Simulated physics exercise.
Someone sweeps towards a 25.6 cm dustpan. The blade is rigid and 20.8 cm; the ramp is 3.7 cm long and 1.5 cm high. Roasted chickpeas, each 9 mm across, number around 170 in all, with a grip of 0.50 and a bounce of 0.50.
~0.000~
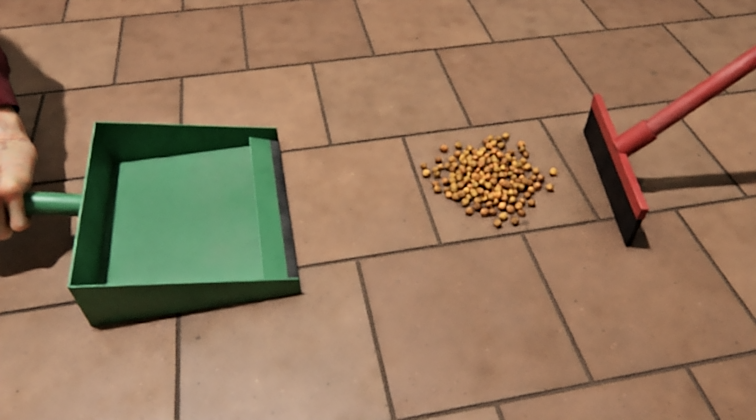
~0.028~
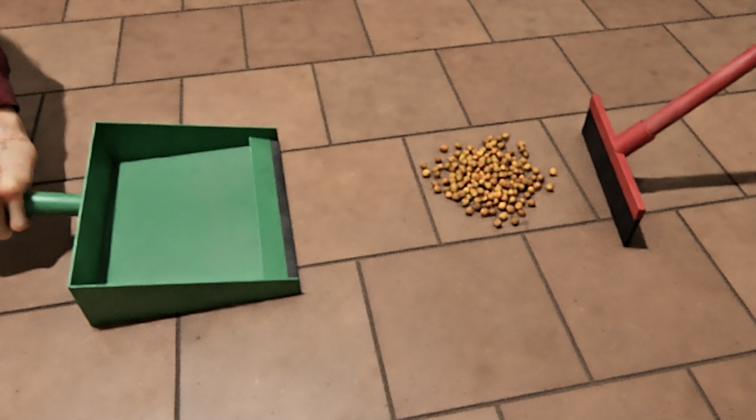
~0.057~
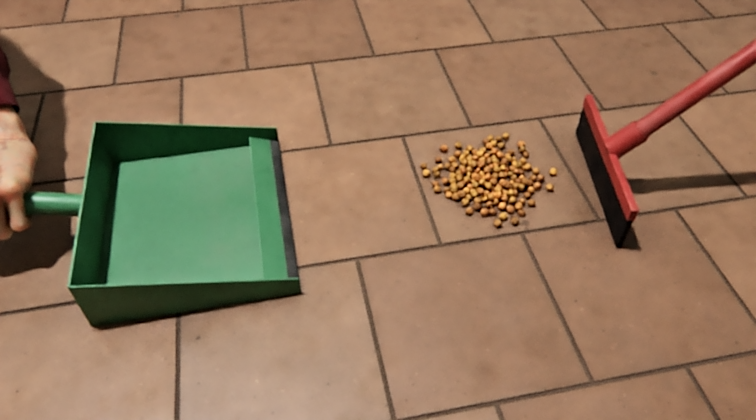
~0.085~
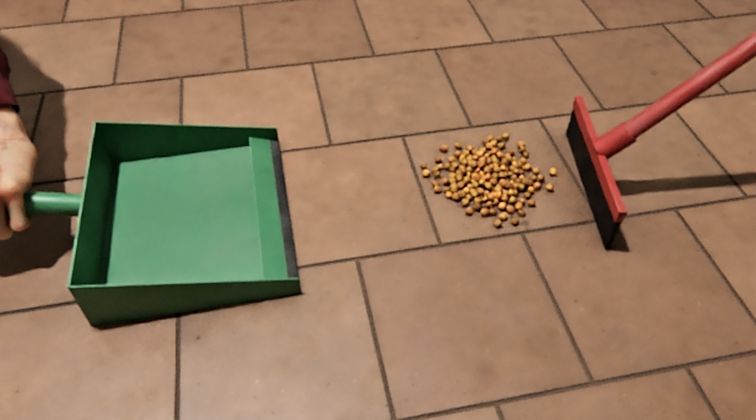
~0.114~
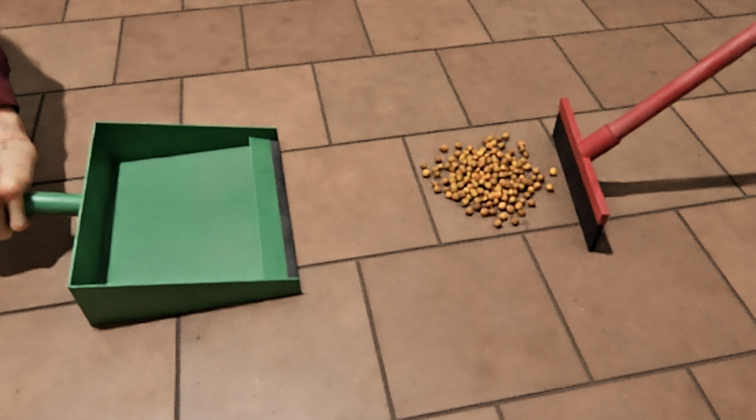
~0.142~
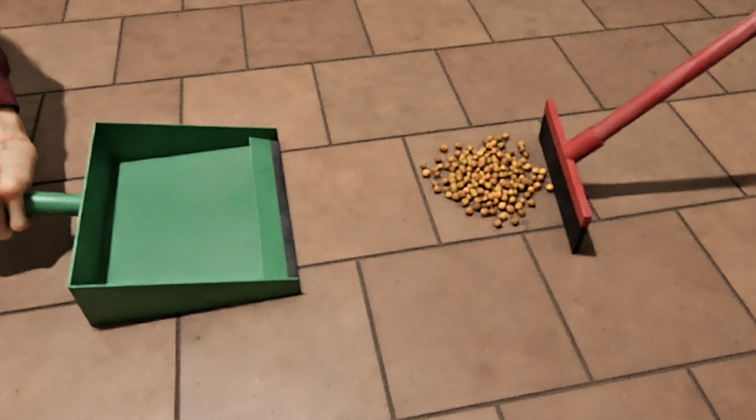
At first, a hand at the left holds a green dustpan on the tiled floor, with a pile of small golden-brown pieces in the middle and a red-handled blade standing to its right. The blade then slides left until it reaches the pile's right edge, while the pile barely changes and the dustpan stays still.
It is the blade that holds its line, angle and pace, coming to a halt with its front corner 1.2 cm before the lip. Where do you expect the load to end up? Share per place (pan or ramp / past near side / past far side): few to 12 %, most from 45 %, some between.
In the pan or on its ramp: Some. Past the pan's near side: Few. Past the pan's far side: Few.
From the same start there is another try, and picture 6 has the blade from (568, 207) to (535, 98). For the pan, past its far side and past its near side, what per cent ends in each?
You'd see pan at 35, far at 25 and near at 0.
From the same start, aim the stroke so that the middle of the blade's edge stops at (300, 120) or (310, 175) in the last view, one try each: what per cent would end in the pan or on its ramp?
Around 15 per cent, and around 25 per cent.
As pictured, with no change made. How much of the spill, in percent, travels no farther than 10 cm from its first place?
Around 0 per cent, give or take.
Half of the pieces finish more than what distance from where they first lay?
It works out to roughly 26 cm.
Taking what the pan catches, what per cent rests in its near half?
Some 50 per cent.
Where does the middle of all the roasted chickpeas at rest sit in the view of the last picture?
About (293, 190).
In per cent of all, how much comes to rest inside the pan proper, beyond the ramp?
Around 5 in a hundred.
Then, at 0.36 s, middle of the blade 18 cm from the lip; 0 % over the lip, far side 0 %, near side 0 %.
After 0.50 s, middle of the blade 8 cm from the lip; 0 % over the lip, far side 0 %, near side 0 %.
After 0.77 s, middle of the blade 3 cm from the lip; 20 % over the lip, far side 5 %, near side 0 %.
At rest (1.1 s), pan 20 %, near side 0 %, far side 5 %, in front of the lip or behind the blade 75 %.
